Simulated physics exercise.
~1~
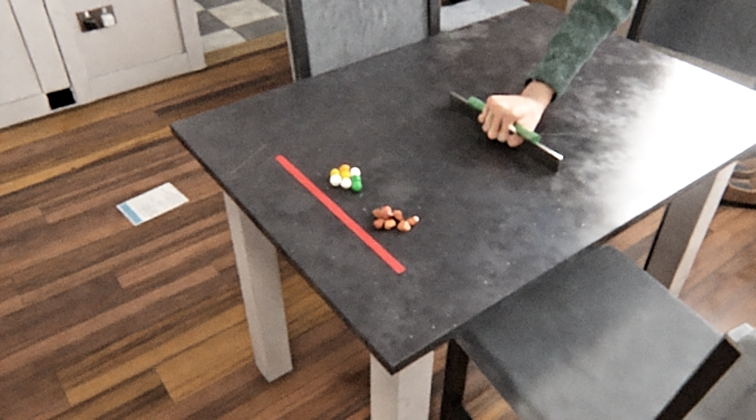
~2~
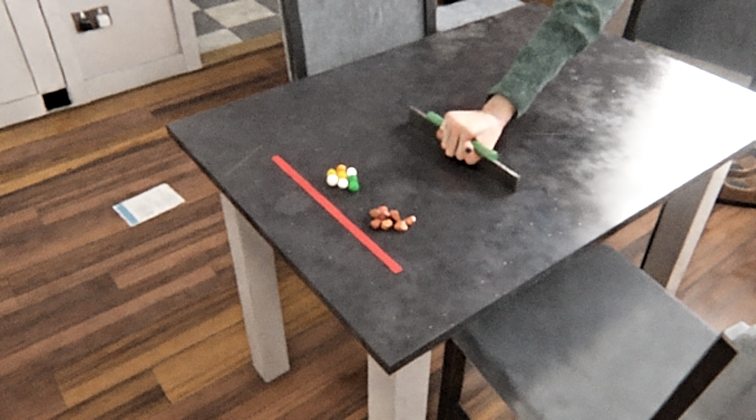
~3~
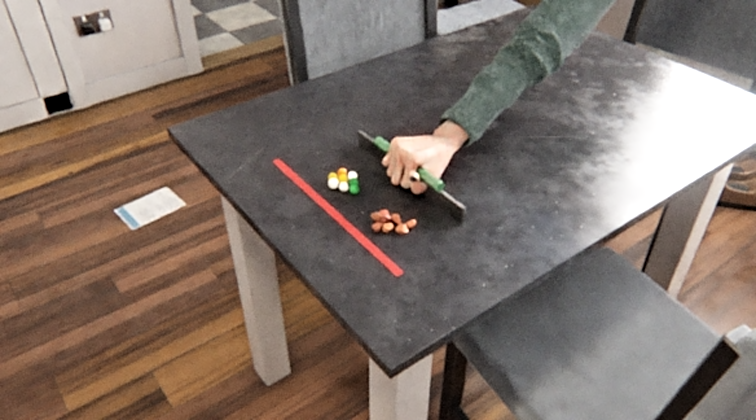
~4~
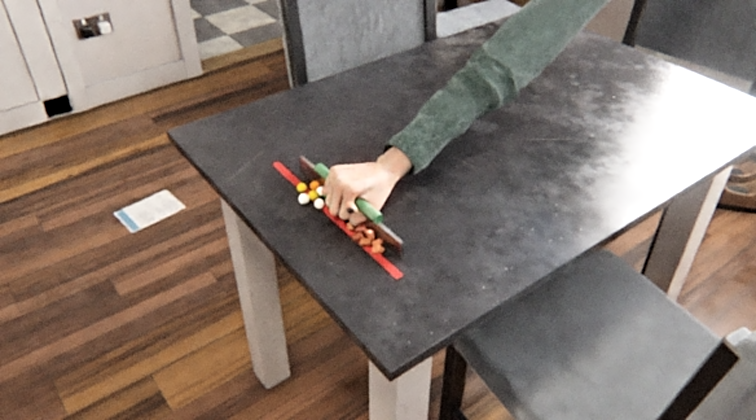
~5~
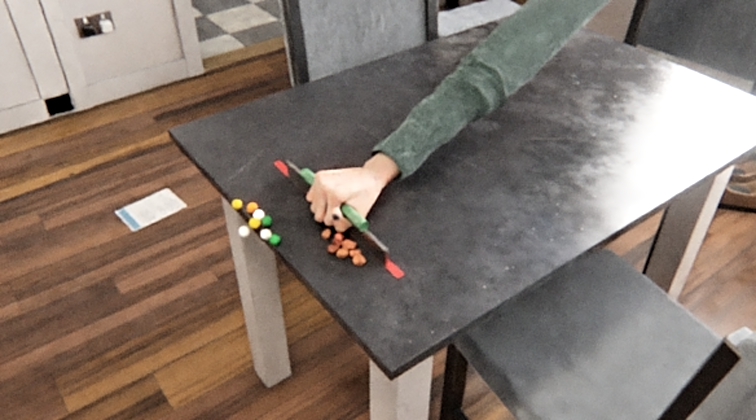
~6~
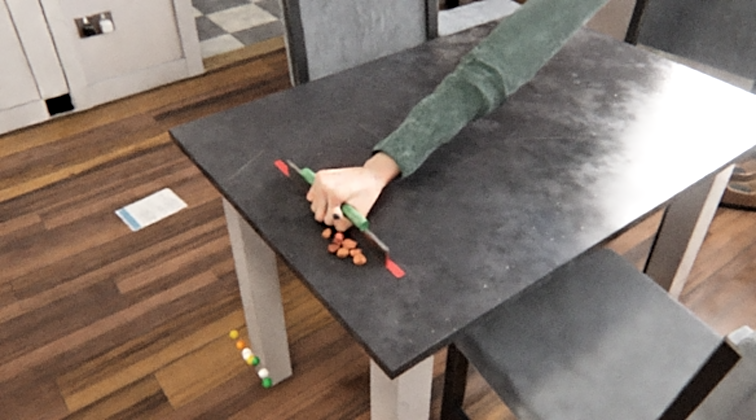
On a dark table, a hand scrapes two small piles to red tape; one falls off.
